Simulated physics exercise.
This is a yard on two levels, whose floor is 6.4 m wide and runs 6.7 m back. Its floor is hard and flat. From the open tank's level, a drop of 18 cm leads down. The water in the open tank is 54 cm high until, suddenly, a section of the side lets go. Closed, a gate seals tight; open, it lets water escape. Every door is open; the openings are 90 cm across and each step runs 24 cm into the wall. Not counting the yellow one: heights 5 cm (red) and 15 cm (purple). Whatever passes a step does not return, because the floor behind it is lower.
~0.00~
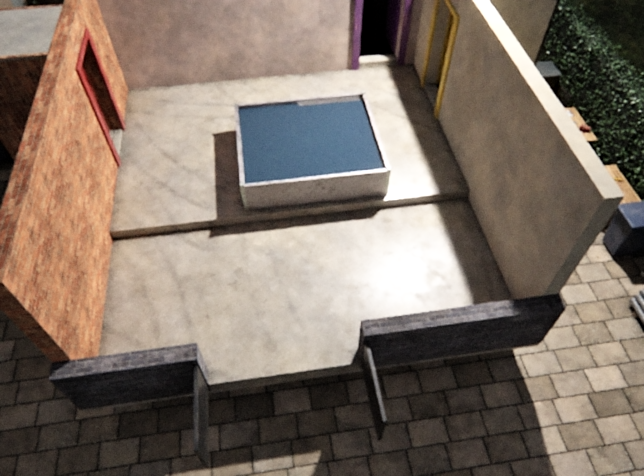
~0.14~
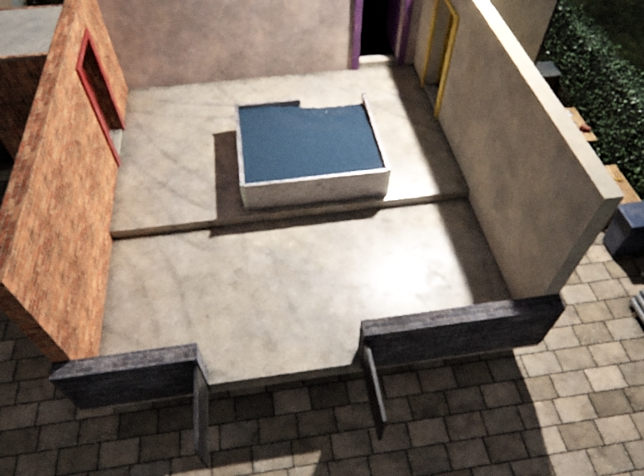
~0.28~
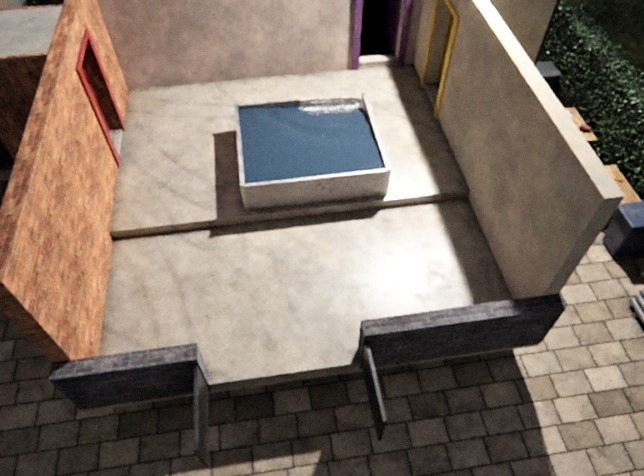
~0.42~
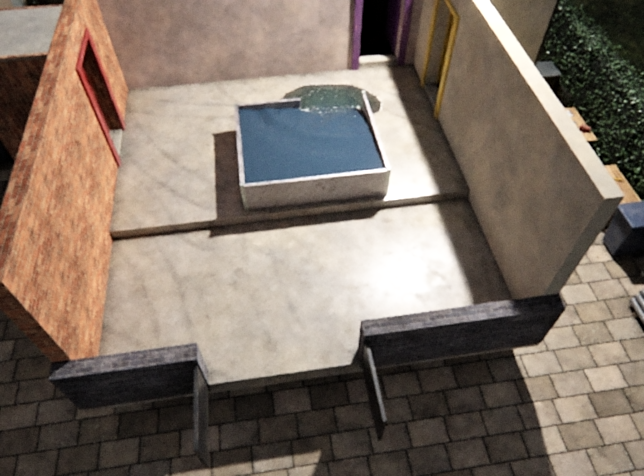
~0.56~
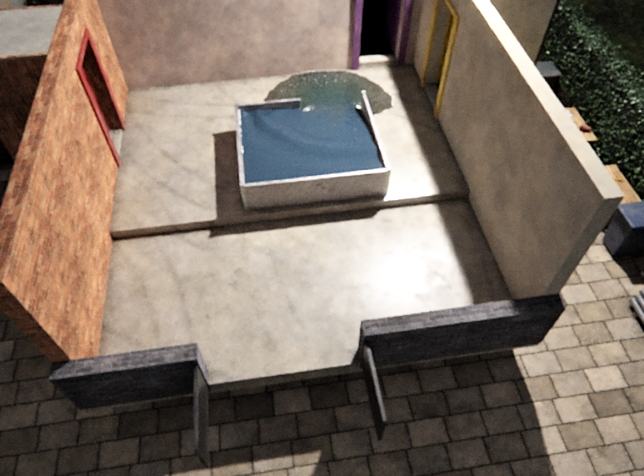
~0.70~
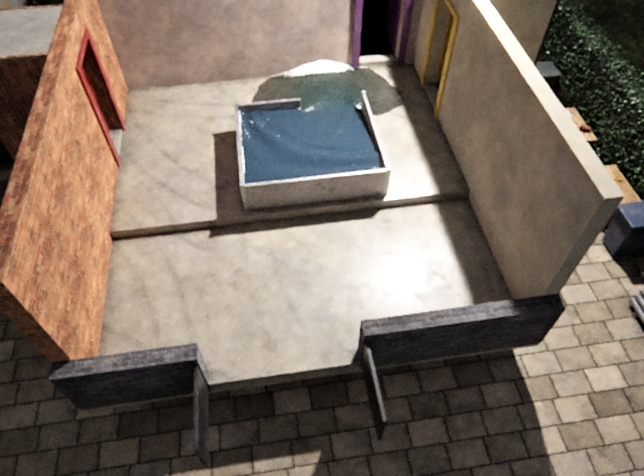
A walled yard on two levels, with a pale, hard floor, is seen from above by a camera that stays still. An open tank of dark blue water stands on the upper level, between an orange wall with a red-framed opening at left and a pale wall with a yellow-framed one at right, a purple-edged doorway behind. A section of the tank's far side gives way, and water pours through the gap and fans out toward the back wall, whitening at its edge while ripples cross the tank.
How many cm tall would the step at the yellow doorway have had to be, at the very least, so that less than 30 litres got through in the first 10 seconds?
It needed to be roughly 11.5 cm tall.
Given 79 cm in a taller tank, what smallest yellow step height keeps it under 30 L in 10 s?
You'd need a step of close to 17 cm.
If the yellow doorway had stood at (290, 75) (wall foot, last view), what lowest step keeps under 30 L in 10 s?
Close to 23 cm at the least.
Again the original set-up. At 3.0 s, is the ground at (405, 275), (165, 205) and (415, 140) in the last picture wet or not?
Those three come out bone-dry, bone-dry and soaked, in that order.
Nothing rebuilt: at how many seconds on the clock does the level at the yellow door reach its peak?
The depth peaks at about 3.4 seconds.
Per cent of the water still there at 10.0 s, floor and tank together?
I'd estimate some 90 in a hundred.
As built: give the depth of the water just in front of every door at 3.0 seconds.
In cm - yellow: 16, red: 4, purple: 27.
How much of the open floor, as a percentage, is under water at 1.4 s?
Wet: Close to 15 %.
After 1.4 s water covers 15 % of the floor, deepest (38 cm) near (324, 72); it has not reached the yellow door.
After 3.0 s water covers 40 % of the floor, deepest (34 cm) near (402, 65); 16 cm at the yellow door, 3 litres in over its 11 cm step.
After 10.0 s water covers 95 % of the floor, deepest (10 cm) near (428, 337); 9 cm at the yellow door, 36 litres in over its 11 cm step.
At the yellow door as built, the water arrived by 1.7 s and peaked near 16 cm at 3.4 s.
Run again over the same 10 s with other heights there, 41 litres in over 10.5 cm, 22 litres over 12.5 cm. The limit of 30 litres is kept from about 11.5 cm up.
